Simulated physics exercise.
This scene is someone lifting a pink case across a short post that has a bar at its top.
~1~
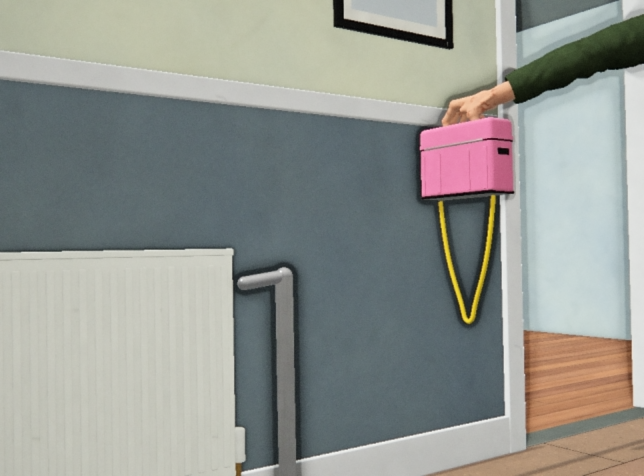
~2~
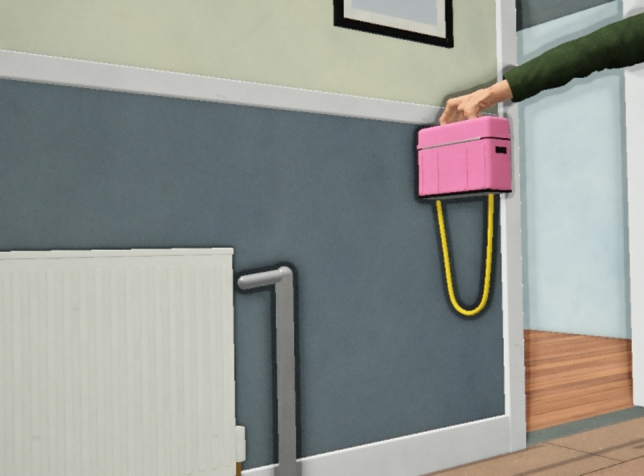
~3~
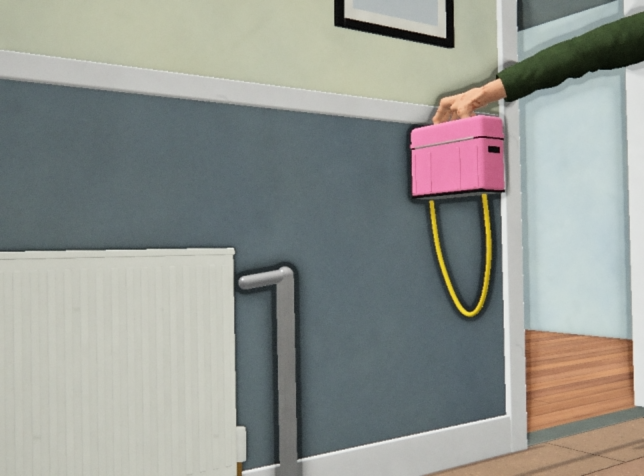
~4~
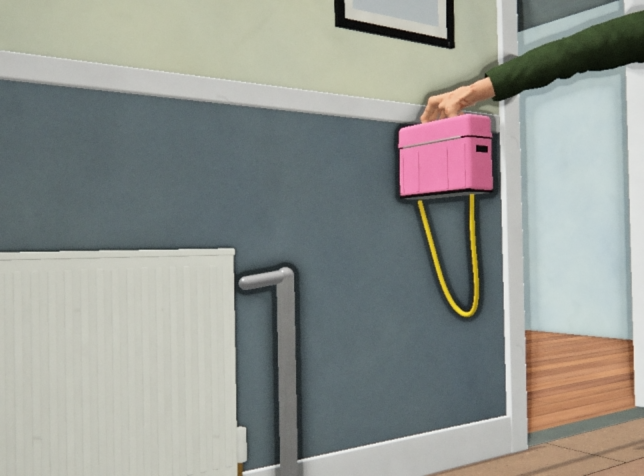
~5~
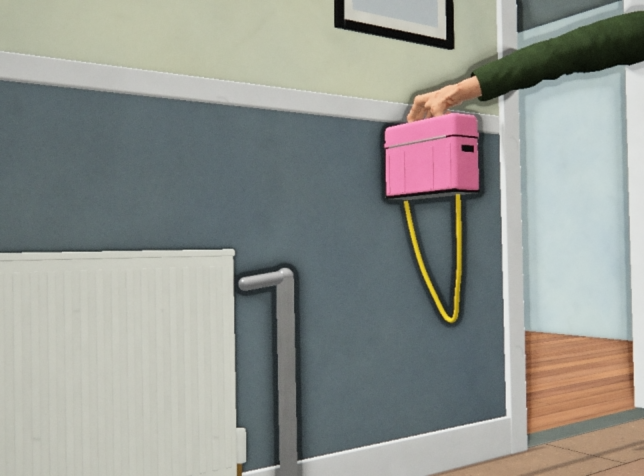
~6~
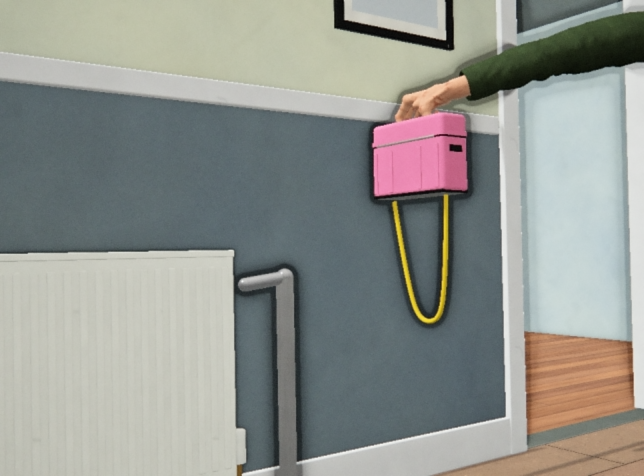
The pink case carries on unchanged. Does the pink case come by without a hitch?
Looks to me like it'll move along unstopped past the post.
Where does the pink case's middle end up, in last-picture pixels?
It finishes at (100, 134).
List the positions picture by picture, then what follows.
The first picture shows pink case (465, 161); hook tip (244, 283).
The second picture shows pink case (463, 160); bottom of the loop (469, 314).
The third picture shows pink case (456, 159).
The fourth picture shows pink case (444, 159); bottom of the loop (467, 315).
The fifth picture shows pink case (430, 159).
The sixth picture shows pink case (418, 159); bottom of the loop (430, 321); hook tip (245, 285); hook points away from it, loop hangs below the hook.
Then, 1.16 s past the final frame, case over the post near (261, 147).
Then, 1.96 s past the final frame, case past the post near (119, 136).
When it is over, case past the post near (100, 134). The pink case goes by freely.
